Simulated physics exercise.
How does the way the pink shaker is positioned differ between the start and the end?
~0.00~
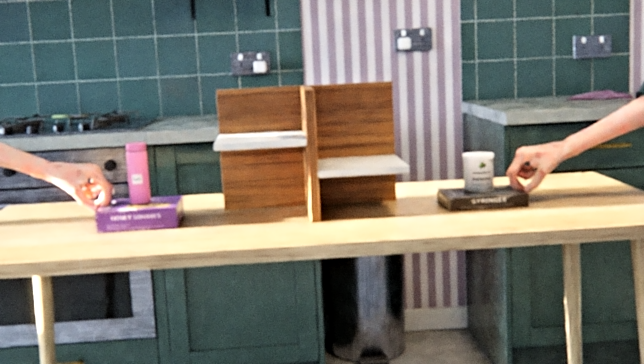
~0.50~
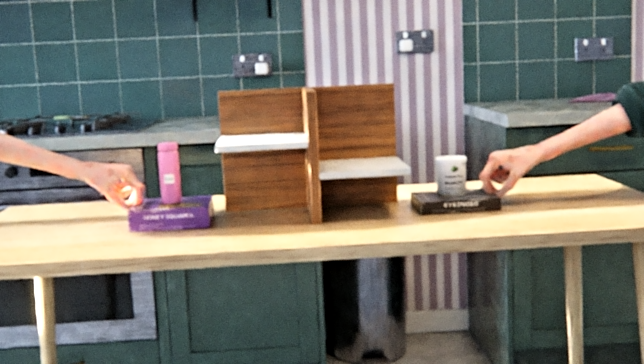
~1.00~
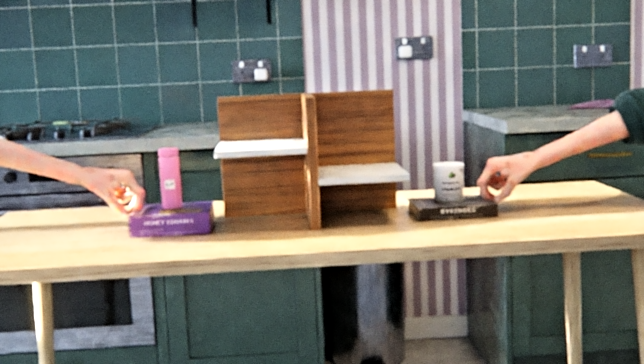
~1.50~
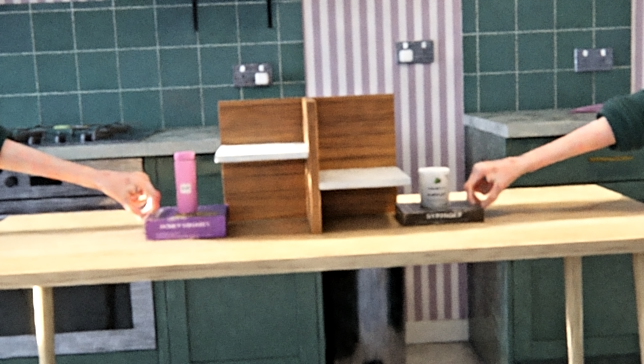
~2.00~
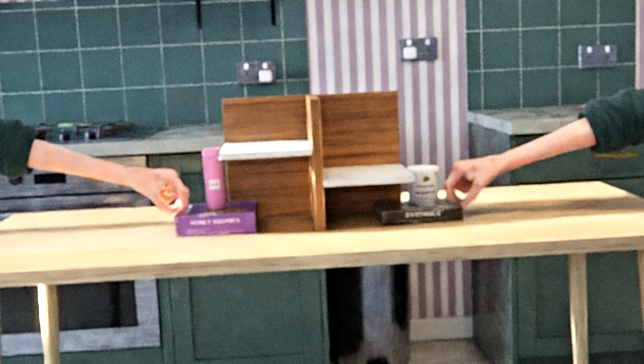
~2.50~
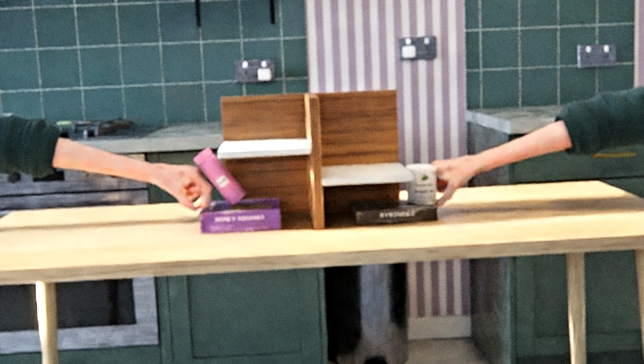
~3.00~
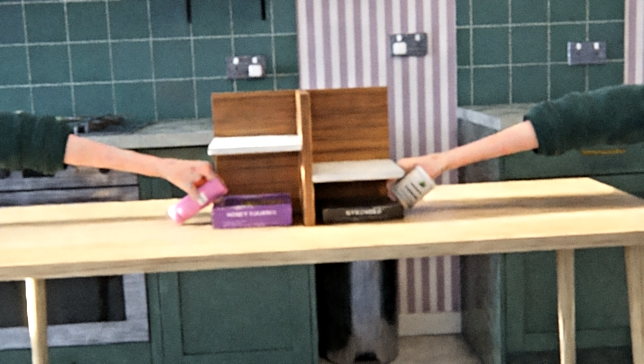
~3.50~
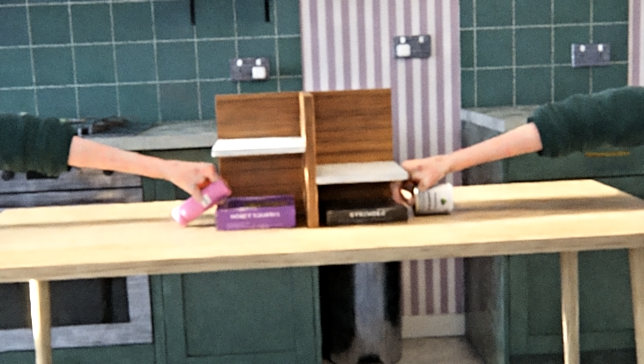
At the start the pink shaker stands upright on the purple box. At the end it is upside down, tilted with its top pointing downward beside the box.
